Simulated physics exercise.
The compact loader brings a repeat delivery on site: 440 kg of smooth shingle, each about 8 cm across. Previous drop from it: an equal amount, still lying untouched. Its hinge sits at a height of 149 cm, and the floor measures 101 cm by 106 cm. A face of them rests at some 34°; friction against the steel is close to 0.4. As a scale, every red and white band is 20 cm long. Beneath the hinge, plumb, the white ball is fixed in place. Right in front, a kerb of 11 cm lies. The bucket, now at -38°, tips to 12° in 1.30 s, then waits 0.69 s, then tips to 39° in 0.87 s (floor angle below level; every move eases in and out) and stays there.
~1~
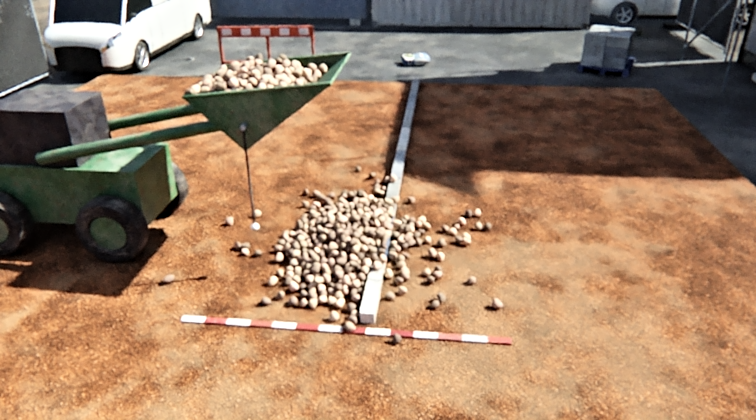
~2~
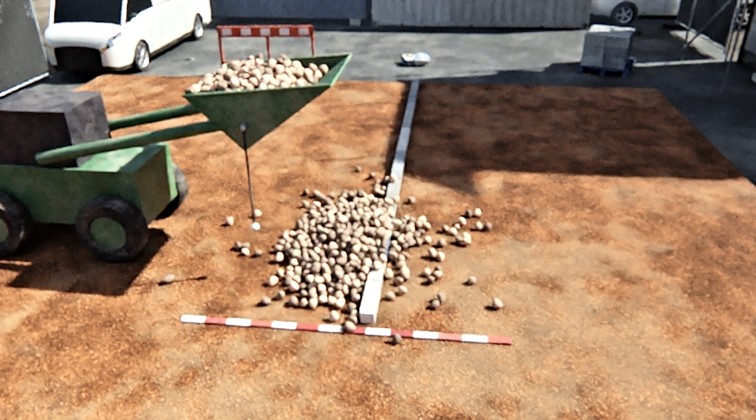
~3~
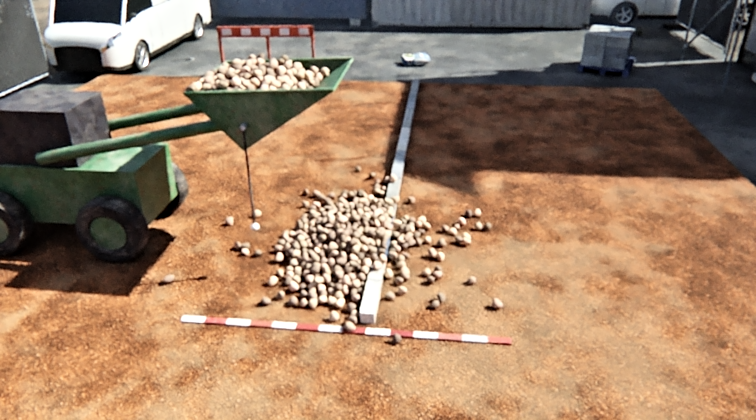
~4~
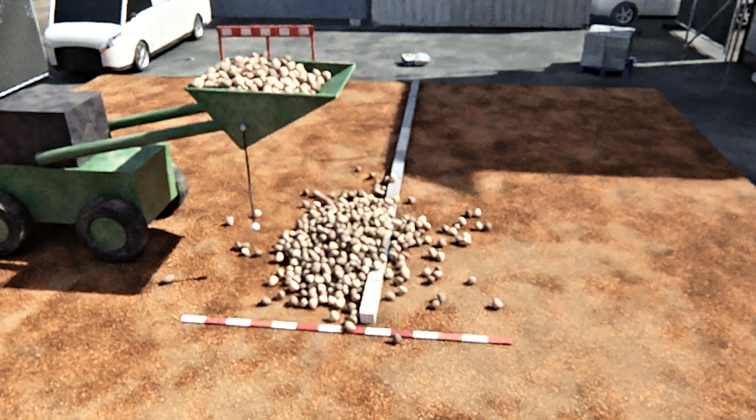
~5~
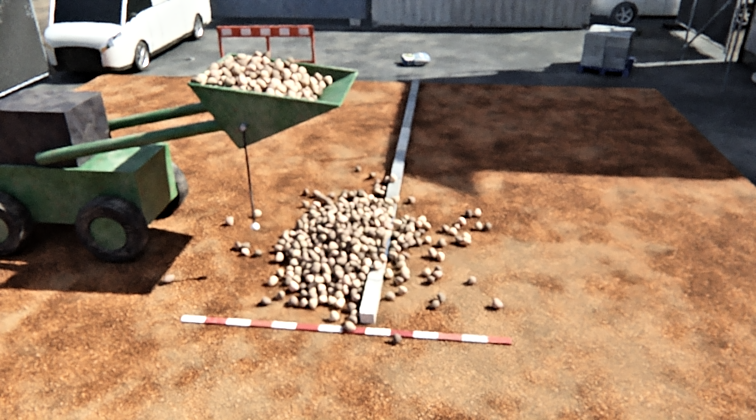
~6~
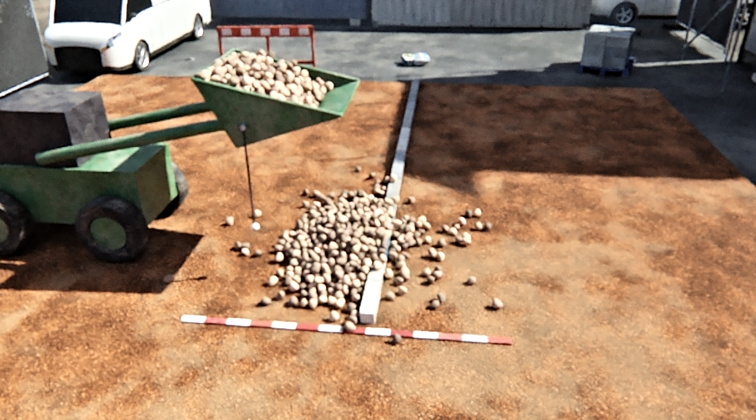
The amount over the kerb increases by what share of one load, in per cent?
By about 61 per cent of a load.
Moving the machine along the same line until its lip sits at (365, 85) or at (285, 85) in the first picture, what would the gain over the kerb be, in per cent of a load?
Around 90 percent, then around 10 percent.
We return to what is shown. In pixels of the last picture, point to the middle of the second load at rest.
Their middle rests near (398, 235).
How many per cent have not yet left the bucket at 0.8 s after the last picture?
Around 95 per cent of the load is still inside.
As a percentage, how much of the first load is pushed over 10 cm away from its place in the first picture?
Around 10 in a hundred.
Then, 0.4 s after the last picture the floor is at 4°; in per cent of one load, 100 in the bucket, 90 on this side of the kerb, 10 over the kerb; the foremost stones are at (476, 240).
Then, 0.8 s after the last picture the floor is at 12°; in per cent of one load, 97 in the bucket, 93 on this side of the kerb, 10 over the kerb; the foremost stones are at (476, 240).
Then, 2.8 s after the last picture the floor is at 39°; in per cent of one load, 0 in the bucket, 140 on this side of the kerb, 61 over the kerb; the foremost stones are at (514, 258).
Then, 5.4 s after the last picture the floor is at 39°; in per cent of one load, 0 in the bucket, 128 on this side of the kerb, 72 over the kerb; the foremost stones are at (515, 259). Net gain over the kerb, 61.
